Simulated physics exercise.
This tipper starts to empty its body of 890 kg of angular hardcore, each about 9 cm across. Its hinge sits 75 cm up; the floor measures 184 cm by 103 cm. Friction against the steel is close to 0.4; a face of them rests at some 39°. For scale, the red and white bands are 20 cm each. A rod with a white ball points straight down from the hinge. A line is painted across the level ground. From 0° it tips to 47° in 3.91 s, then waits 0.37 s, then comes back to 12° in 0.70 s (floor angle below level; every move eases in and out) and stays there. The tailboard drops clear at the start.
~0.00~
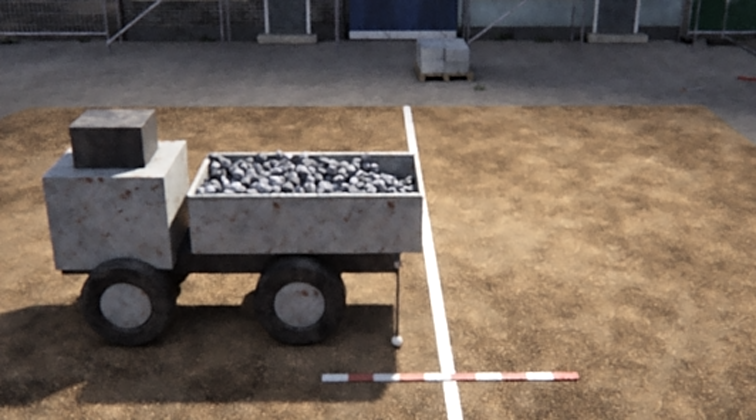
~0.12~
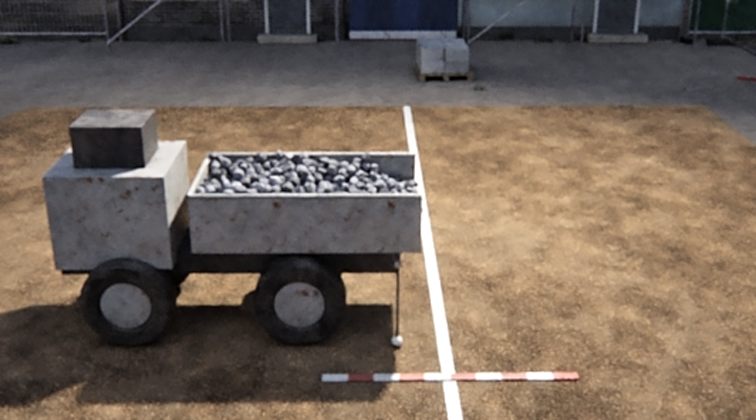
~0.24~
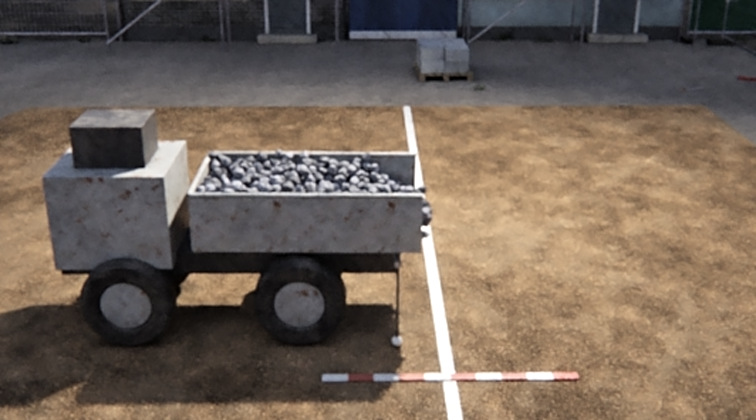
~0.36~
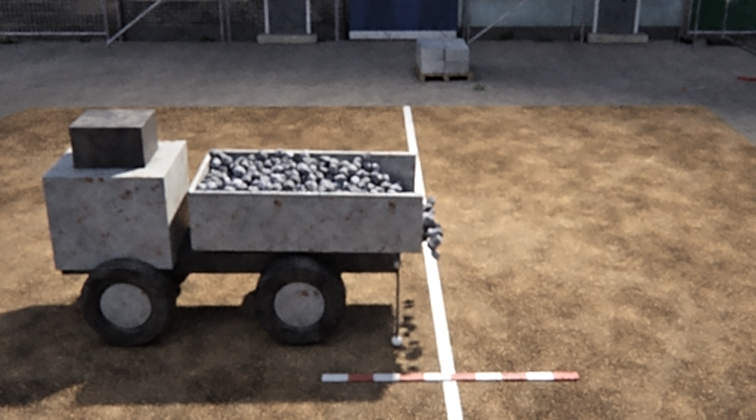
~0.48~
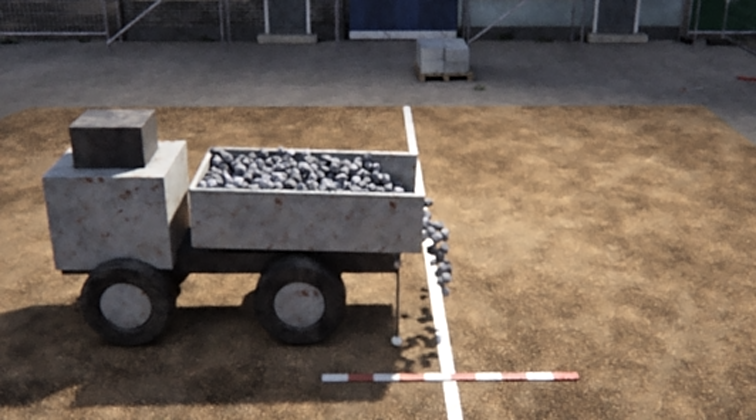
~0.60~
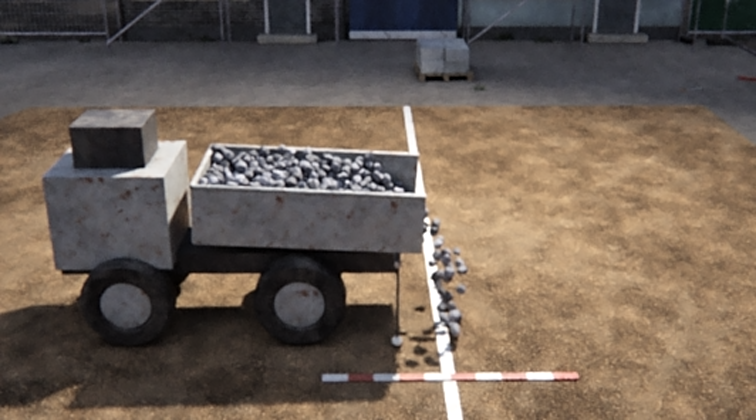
At the start, a pale, blocky tipper truck stands on brown ground with its body level and full of grey stones. A few stones then slip out at the right end, and the body tilts very slightly as more drop in a thin stream beside the painted white line.
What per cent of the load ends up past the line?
About 80 per cent.
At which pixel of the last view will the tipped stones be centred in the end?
Their middle is at about (476, 300).
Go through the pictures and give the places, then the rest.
In the first frame, the body is at 0°, its lip at (421, 252); the top of the load is at (293, 164).
In the second frame, the body is at 0°, its lip at (421, 252); the top of the load is at (286, 162); the stones move at 0.1 m/s on average.
In the third frame, the body is at 1°, its lip at (421, 252); the top of the load is at (287, 162); 1 % has left.
The fourth frame shows lip at (422, 252), floor tilted 1°, highest stones at (259, 160); 3 % has left.
The fifth frame shows lip at (422, 252), floor tilted 2°, highest stones at (250, 158); 4 % has left.
The sixth frame shows lip at (422, 253), floor tilted 3°, highest stones at (249, 156); 4 % has left.
After 2.9 s the floor is at 40°; 46 % in the body, 12 % short of the line, 42 % past the line; the foremost stones are at (549, 326).
After 4.0 s the floor is at 47°; 0 % in the body, 19 % short of the line, 81 % past the line; the foremost stones are at (590, 288).
After 5.4 s the floor is at 12°; 0 % in the body, 20 % short of the line, 80 % past the line; the foremost stones are at (597, 294).
After 8.3 s the floor is at 12°; 0 % in the body, 20 % short of the line, 80 % past the line; the foremost stones are at (597, 294).
